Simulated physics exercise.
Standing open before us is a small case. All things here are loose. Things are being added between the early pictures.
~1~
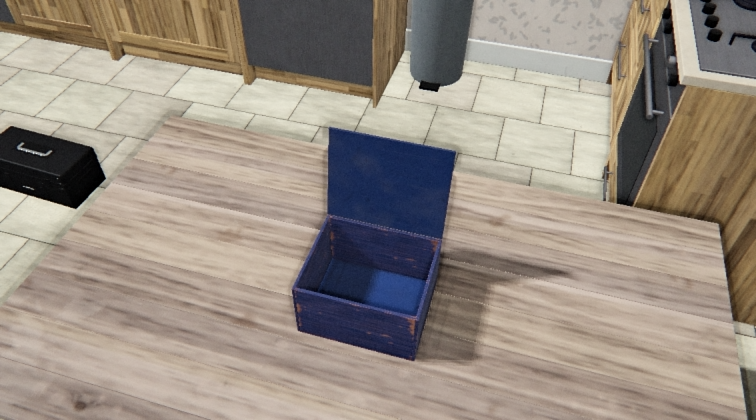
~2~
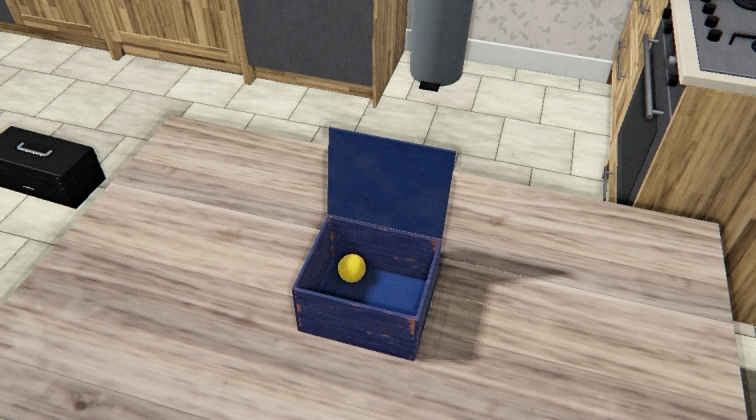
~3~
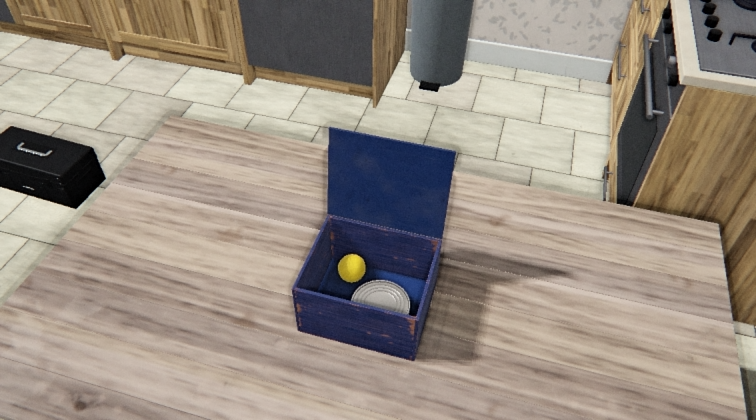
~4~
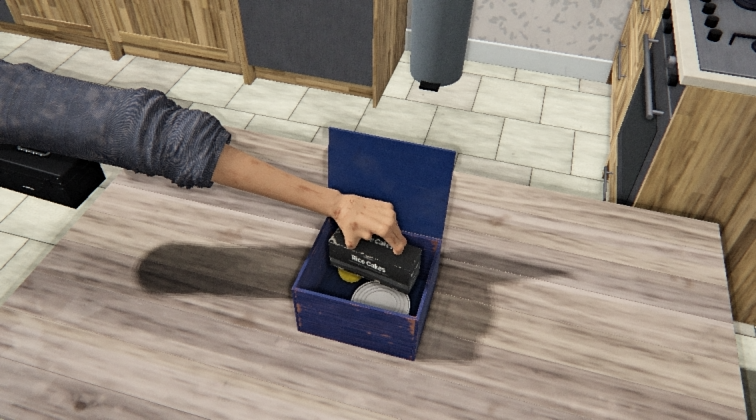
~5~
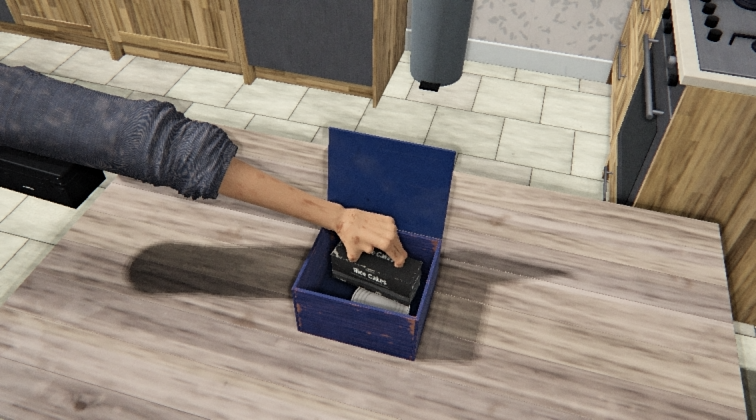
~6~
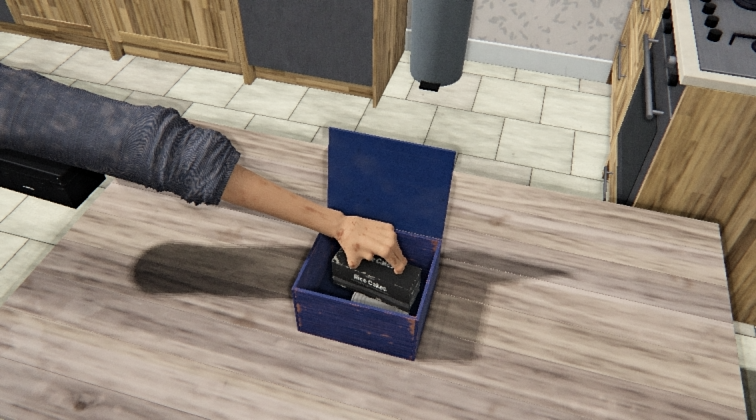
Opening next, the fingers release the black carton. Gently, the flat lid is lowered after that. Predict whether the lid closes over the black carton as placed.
It closes.
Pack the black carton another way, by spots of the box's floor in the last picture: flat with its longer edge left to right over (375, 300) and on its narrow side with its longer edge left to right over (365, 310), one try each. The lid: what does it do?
Result of try one: No gap; result of try two: No gap.
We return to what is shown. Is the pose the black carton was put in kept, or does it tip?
Observation: The black carton keeps the set orientation.
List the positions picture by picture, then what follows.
In the first picture, the last thing is not in view yet.
In the second picture, the last thing is not in view yet; yellow lemon (352, 268).
In the third picture, the last thing is not in view yet; yellow lemon (352, 268).
The fourth picture shows coming down; black carton (375, 258).
The fifth picture shows coming down; black carton (376, 270).
The sixth picture shows put in, still held; black carton (376, 276).
Then, 1.20 s later than the last frame, lid starting down.
Then, 1.70 s later than the last frame, lid 46° above the rim.
Then, 2.00 s later than the last frame, lid 6° above the rim; yellow lemon moved a little.
When it is over, lid shut; all 3 as before. End places, in pixels of the last picture, black carton near (374, 281).
